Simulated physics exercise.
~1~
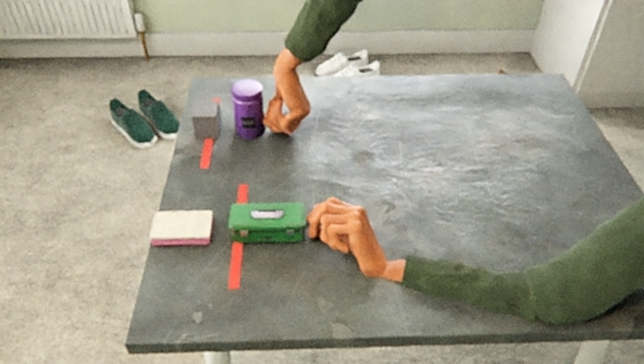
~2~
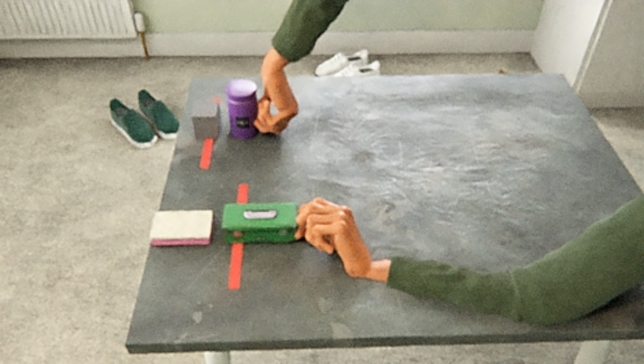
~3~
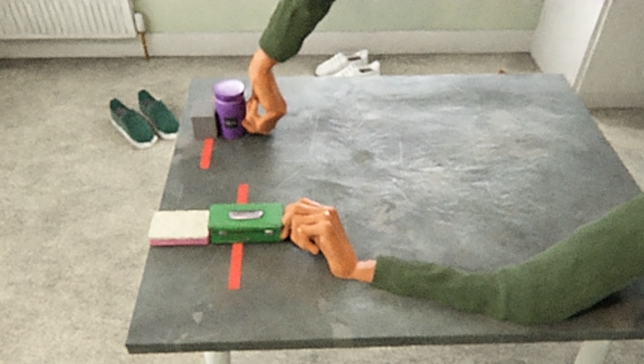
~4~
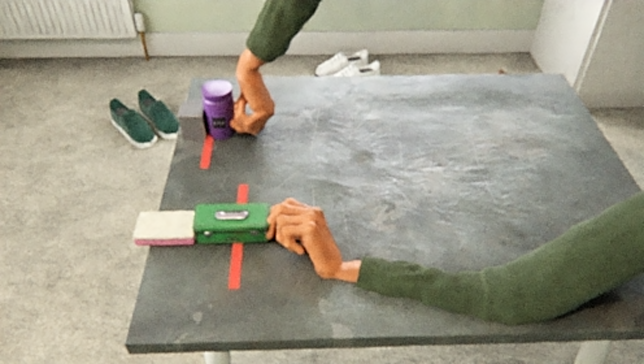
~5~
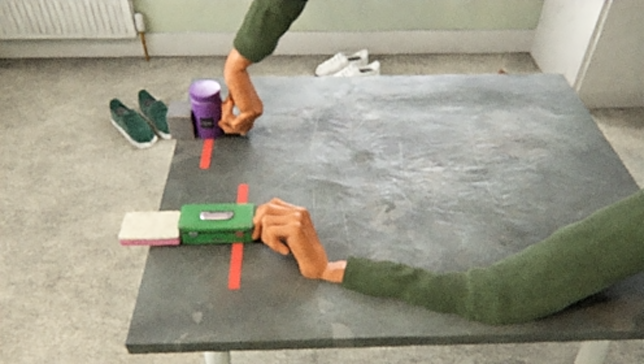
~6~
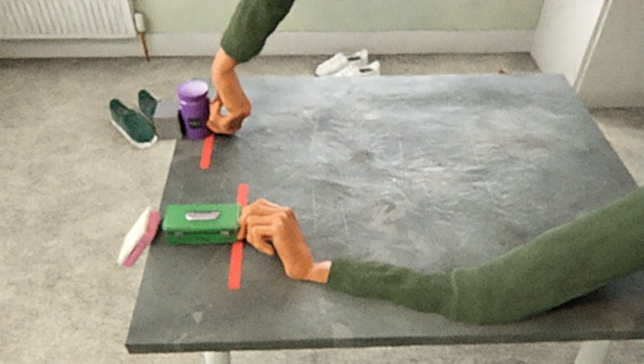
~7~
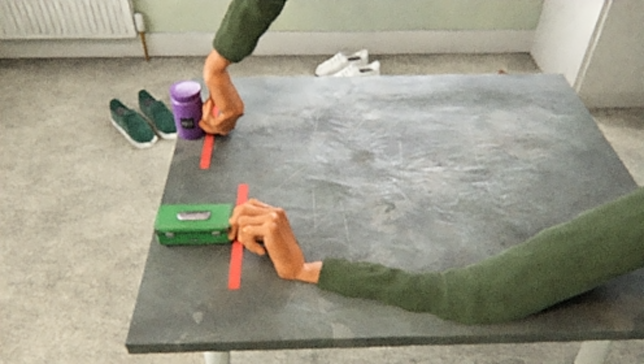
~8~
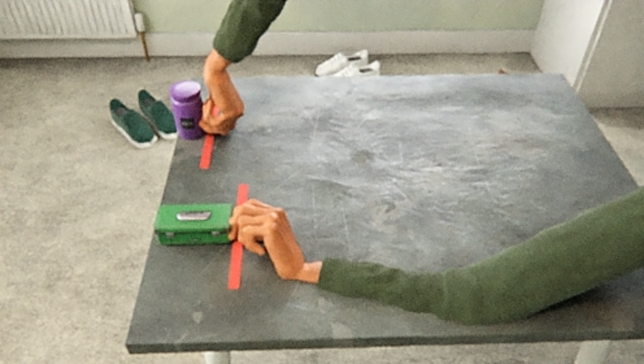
In a carpeted room with a radiator and shoes on the floor, a fixed, raised view looks down on a dark grey table marked with two red tape strips. One hand rests behind a purple jar at the far side, with a small grey block to its left, while another holds a green case nearer, right of a pink and white sponge. Both hands slowly push left. The case meets the sponge and the jar reaches the block, driving both toward the left edge. The sponge tips over the edge and falls, and the block disappears from the table too. The hands stop, leaving the case and upright jar near the edge.
